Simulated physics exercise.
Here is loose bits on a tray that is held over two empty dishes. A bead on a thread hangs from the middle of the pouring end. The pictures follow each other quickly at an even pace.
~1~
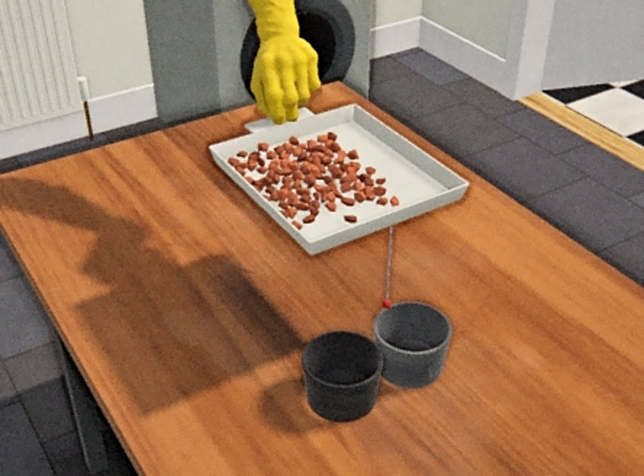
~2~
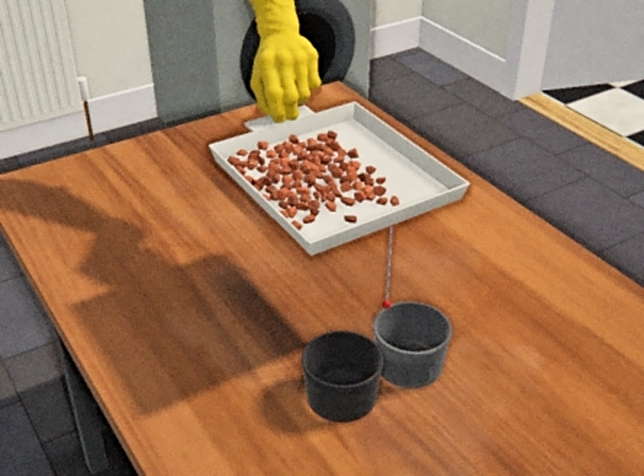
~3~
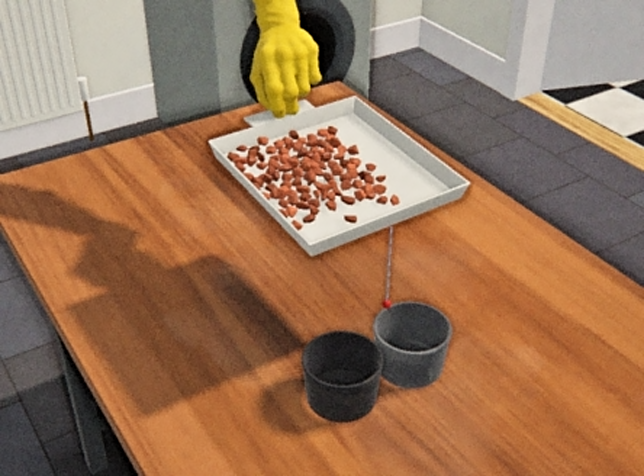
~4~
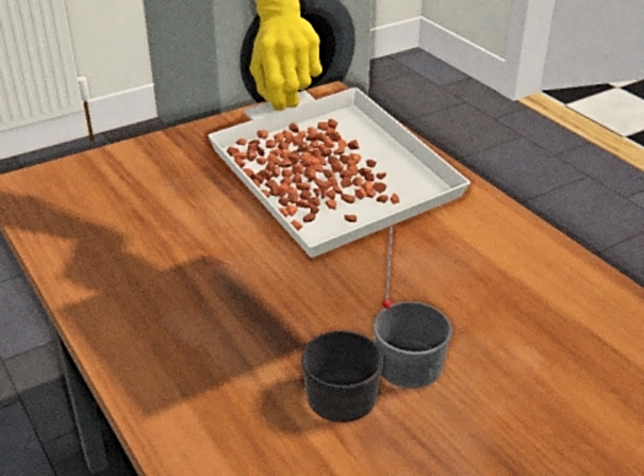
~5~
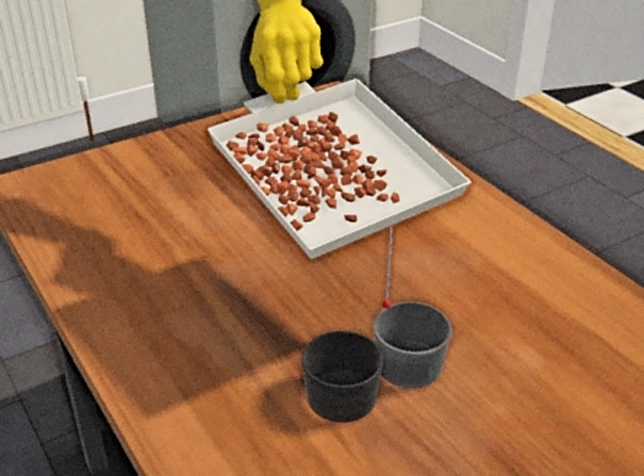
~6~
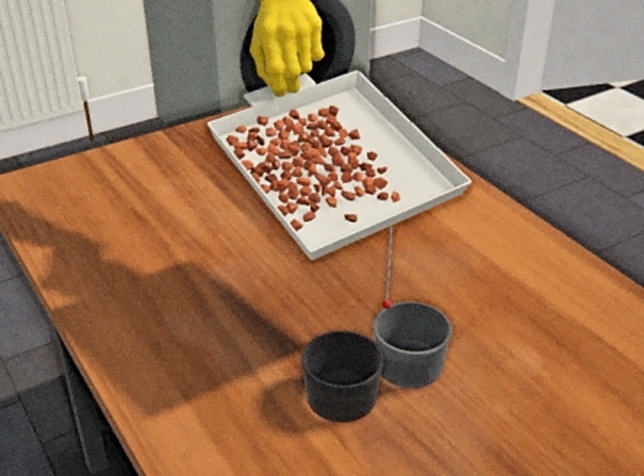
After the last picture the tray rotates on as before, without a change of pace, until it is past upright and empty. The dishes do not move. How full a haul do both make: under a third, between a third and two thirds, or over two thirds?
Together they catch over two thirds.
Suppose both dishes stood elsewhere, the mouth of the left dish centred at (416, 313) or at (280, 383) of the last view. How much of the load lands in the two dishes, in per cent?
In turn 0 and 80 in a hundred.
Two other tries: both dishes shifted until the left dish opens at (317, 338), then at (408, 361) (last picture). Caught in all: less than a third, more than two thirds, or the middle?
The first try: One to two thirds. The second: Under a third.
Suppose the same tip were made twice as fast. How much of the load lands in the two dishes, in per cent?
It comes to 70 per cent or so.
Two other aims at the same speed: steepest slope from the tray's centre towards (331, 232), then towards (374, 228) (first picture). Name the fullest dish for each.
In turn: The left one; left.
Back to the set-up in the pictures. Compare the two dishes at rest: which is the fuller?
More ends in the left dish.
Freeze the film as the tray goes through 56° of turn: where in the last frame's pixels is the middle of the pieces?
Roughly at (336, 212).
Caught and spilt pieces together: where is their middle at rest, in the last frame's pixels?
Roughly at (338, 384).
Soon after the last picture, tray tipped steeply; nearly all on the tray; a stray few in the air.
A little later, tray tipped right over; about a quarter on the tray; about half in the left dish; a stray few in the right dish; a small part outside both; a small part in the air.
Later still, tray tipped past a quarter turn; most in the left dish; a small part in the right dish; a small part outside both.
At rest, tray tipped past a quarter turn; most in the left dish; a small part in the right dish; a small part outside both.
